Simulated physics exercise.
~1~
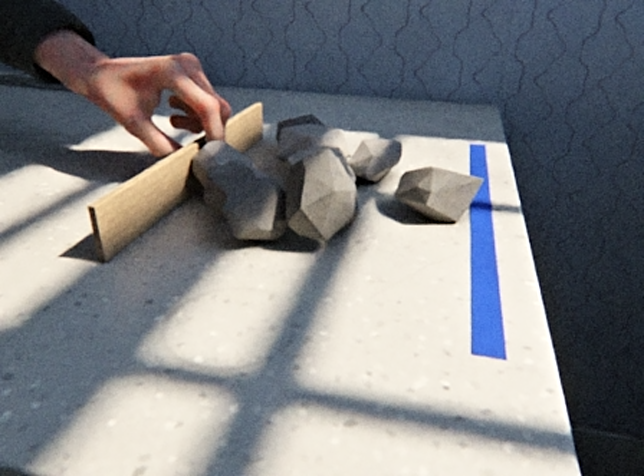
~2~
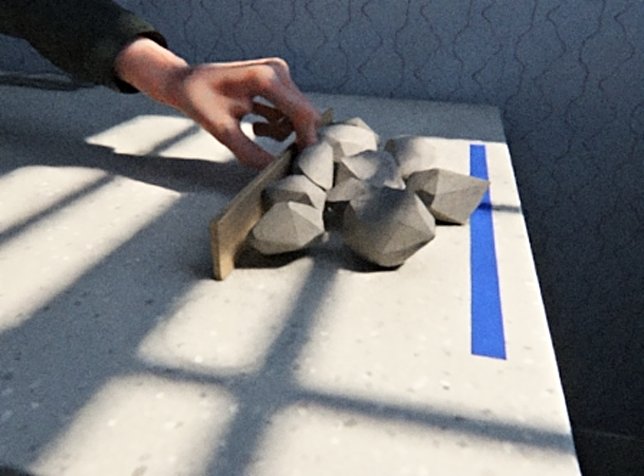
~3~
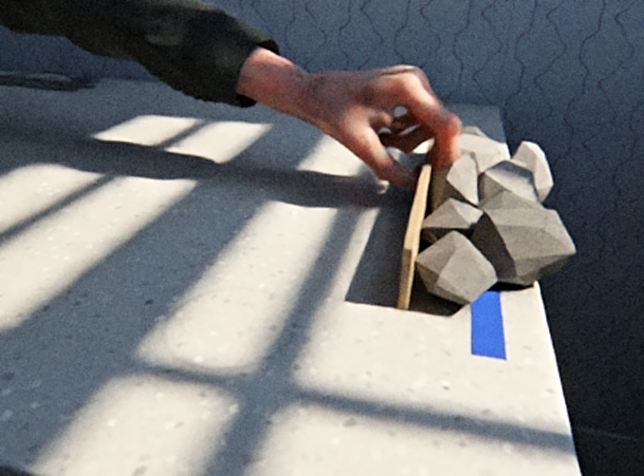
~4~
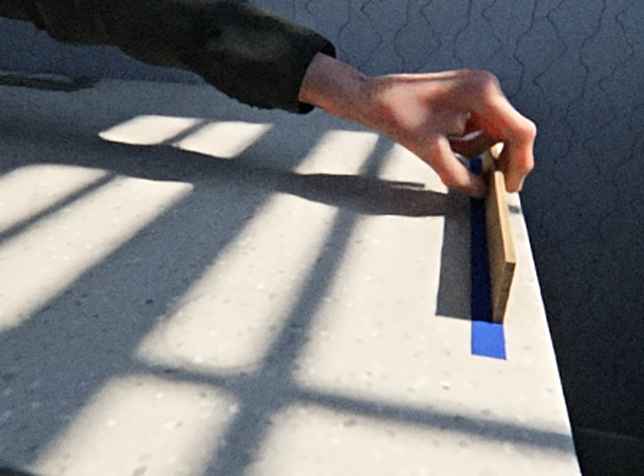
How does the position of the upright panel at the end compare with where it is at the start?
At the start the panel stands well to the left of the blue tape, behind the grey heap. By the end it is far to the right, standing at the tape near the table's right edge.
